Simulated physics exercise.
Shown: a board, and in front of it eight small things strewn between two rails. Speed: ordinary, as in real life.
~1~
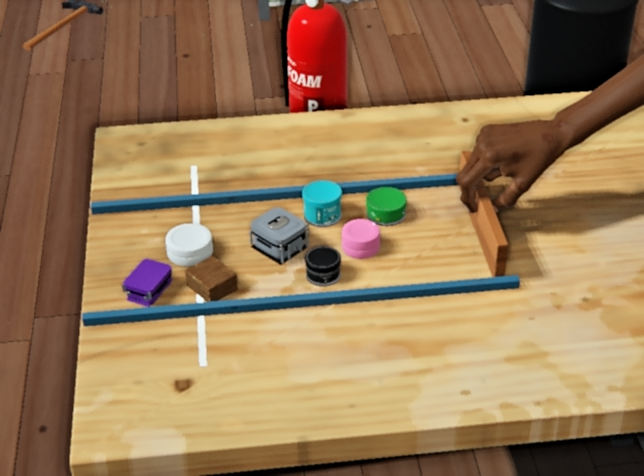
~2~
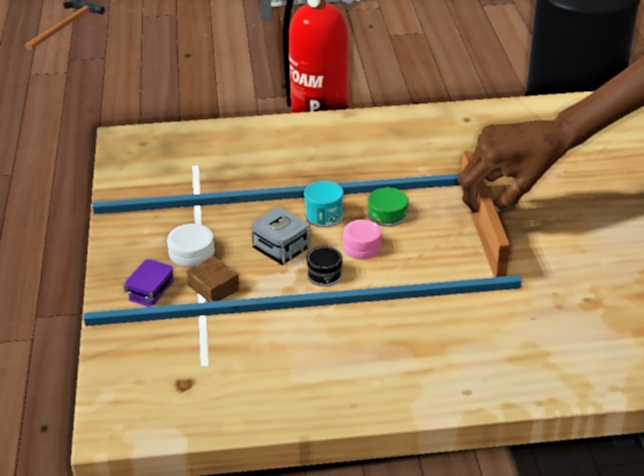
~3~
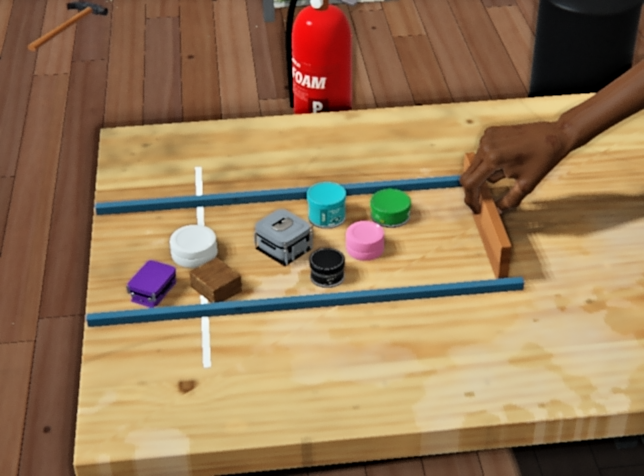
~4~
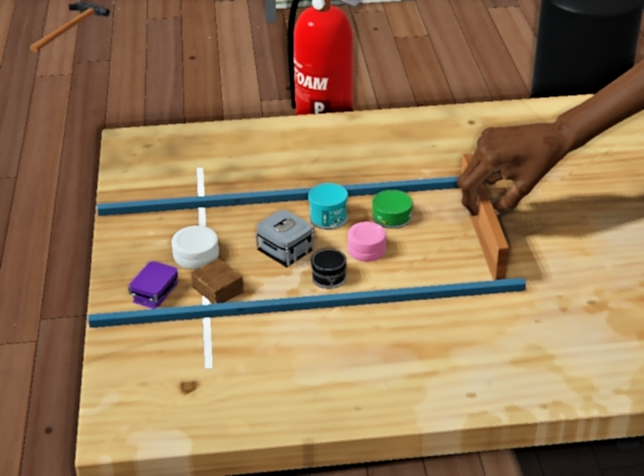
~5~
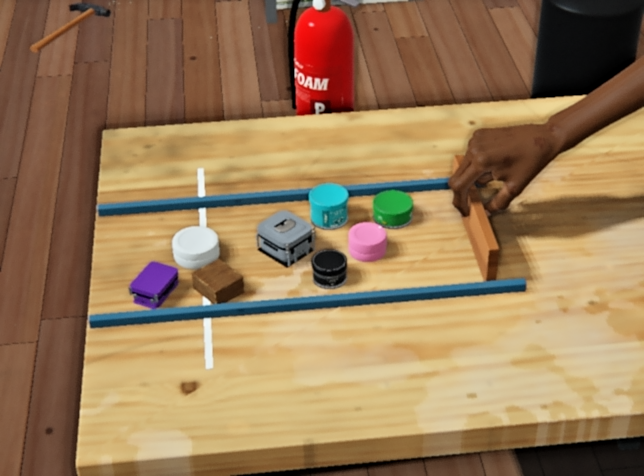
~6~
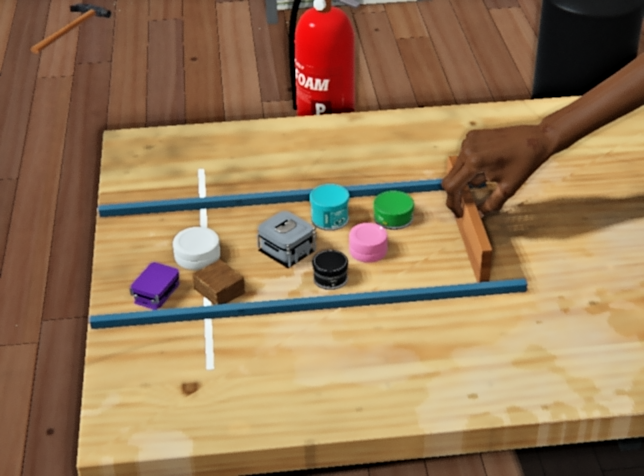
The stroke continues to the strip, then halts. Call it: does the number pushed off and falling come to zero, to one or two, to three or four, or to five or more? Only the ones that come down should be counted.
It comes to zero.
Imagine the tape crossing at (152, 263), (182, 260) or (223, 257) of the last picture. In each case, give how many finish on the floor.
2, 1, 0.
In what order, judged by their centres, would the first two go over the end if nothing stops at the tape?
In order: The white lid, the purple case.
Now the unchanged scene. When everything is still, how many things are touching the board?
Tally at the end: 3.
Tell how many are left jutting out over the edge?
The number is 1.
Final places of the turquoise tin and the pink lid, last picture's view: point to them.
Roughly (149, 213), and the other roughly (187, 255).
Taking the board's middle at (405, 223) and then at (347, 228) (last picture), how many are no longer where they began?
First 1, then 4.
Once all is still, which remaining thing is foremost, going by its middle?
The white lid is the one.
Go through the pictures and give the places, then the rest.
Purple case (149, 284); white lid (189, 245); brown block (211, 280); board (482, 213); tape (198, 255), in the first frame.
White lid (191, 245); black tin (325, 267), in the second frame.
Brown block (216, 282); pink lid (365, 241), in the third frame.
Purple case (155, 286); turquoise tin (328, 206), in the fourth frame.
White lid (196, 248); green tin (393, 210), in the fifth frame.
Purple case (156, 287); white lid (197, 248); brown block (219, 284); board (468, 218); tape (205, 258), in the sixth frame.
Soon after, none off yet; purple case at rest near (156, 287); white lid at rest near (197, 248); brown block at rest near (219, 284).
After that, none off yet; purple case at rest near (156, 287); white lid displaced about its own width near (147, 251); brown block displaced a little near (204, 286).
In the end, the number that fall off is zero.
